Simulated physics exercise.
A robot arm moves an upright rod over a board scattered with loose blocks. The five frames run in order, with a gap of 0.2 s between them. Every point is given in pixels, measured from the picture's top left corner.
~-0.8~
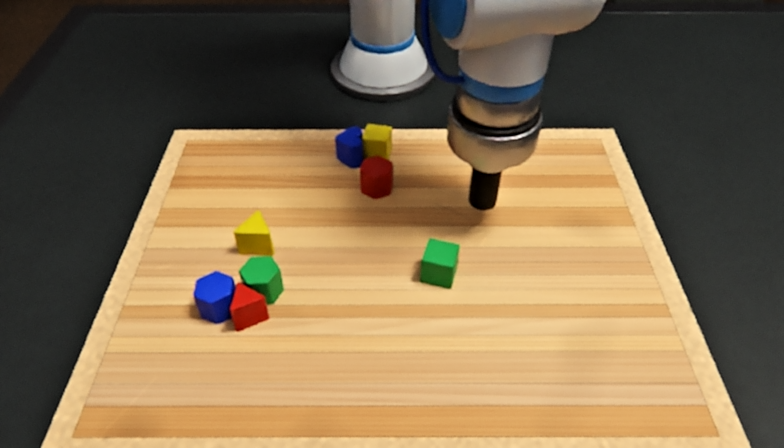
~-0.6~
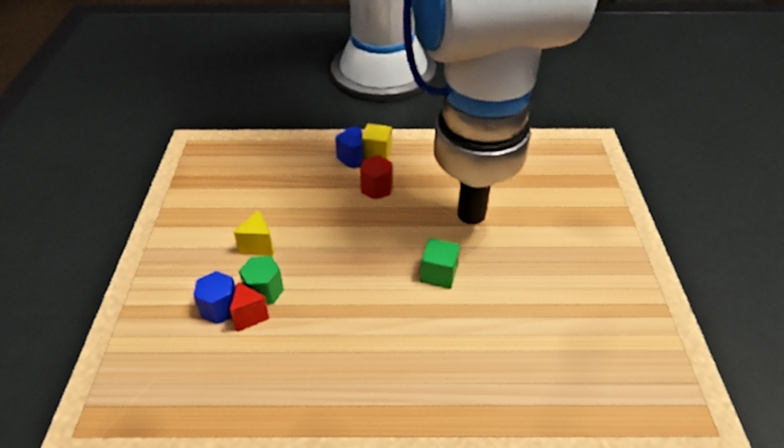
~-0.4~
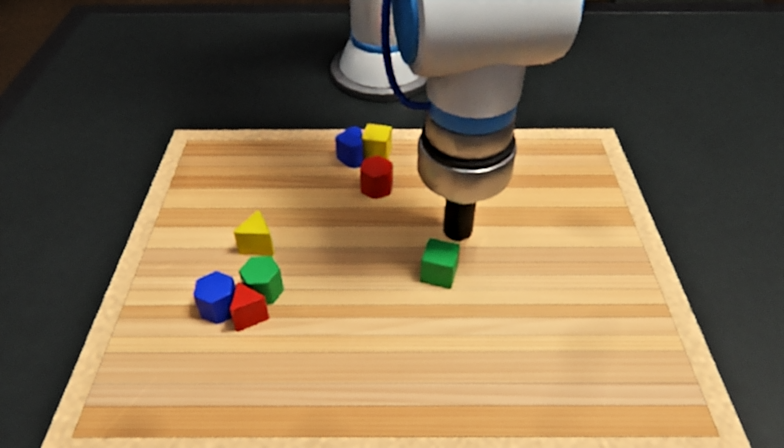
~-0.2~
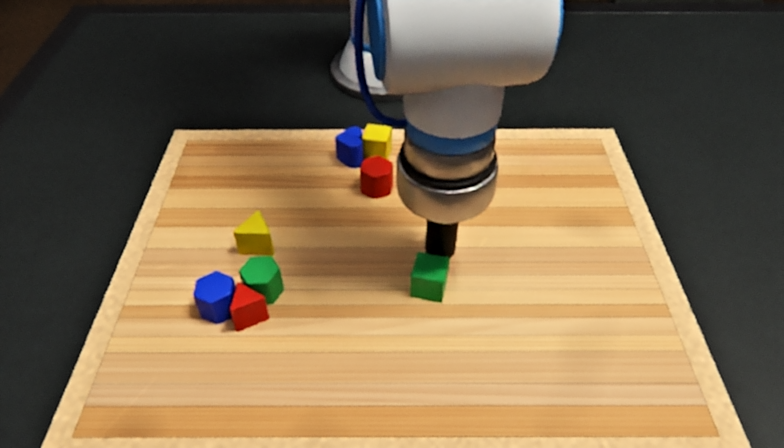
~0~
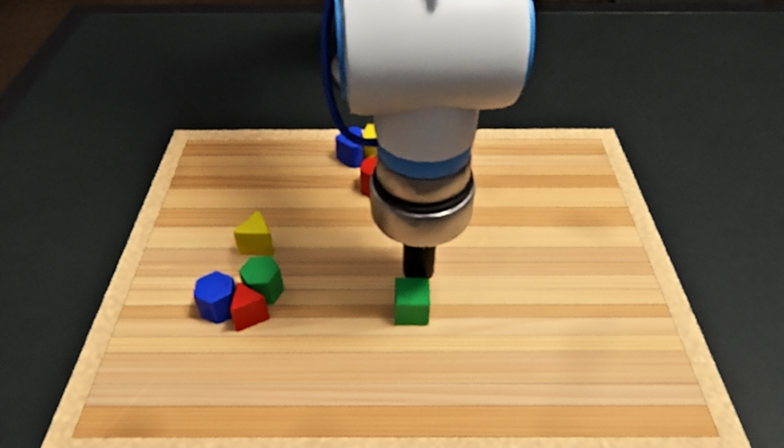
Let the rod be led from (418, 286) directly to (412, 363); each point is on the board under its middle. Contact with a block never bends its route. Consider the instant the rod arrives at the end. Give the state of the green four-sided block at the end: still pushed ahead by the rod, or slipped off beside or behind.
I'd say the green four-sided block is still out in front of the rod at the end.
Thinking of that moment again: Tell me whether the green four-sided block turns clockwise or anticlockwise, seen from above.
Spin direction: Clockwise.
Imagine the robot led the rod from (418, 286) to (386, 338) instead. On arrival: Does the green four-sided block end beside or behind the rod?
I'd say no.
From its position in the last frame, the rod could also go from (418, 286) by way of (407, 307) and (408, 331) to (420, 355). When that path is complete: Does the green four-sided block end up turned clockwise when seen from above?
Yes - that is the case.
On the path given first. Halfway along, rod at (416, 307); green four-sided block at (401, 327), turned 30° clockwise.
At the end, rod at (412, 348); green four-sided block at (384, 363), turned 60° clockwise.
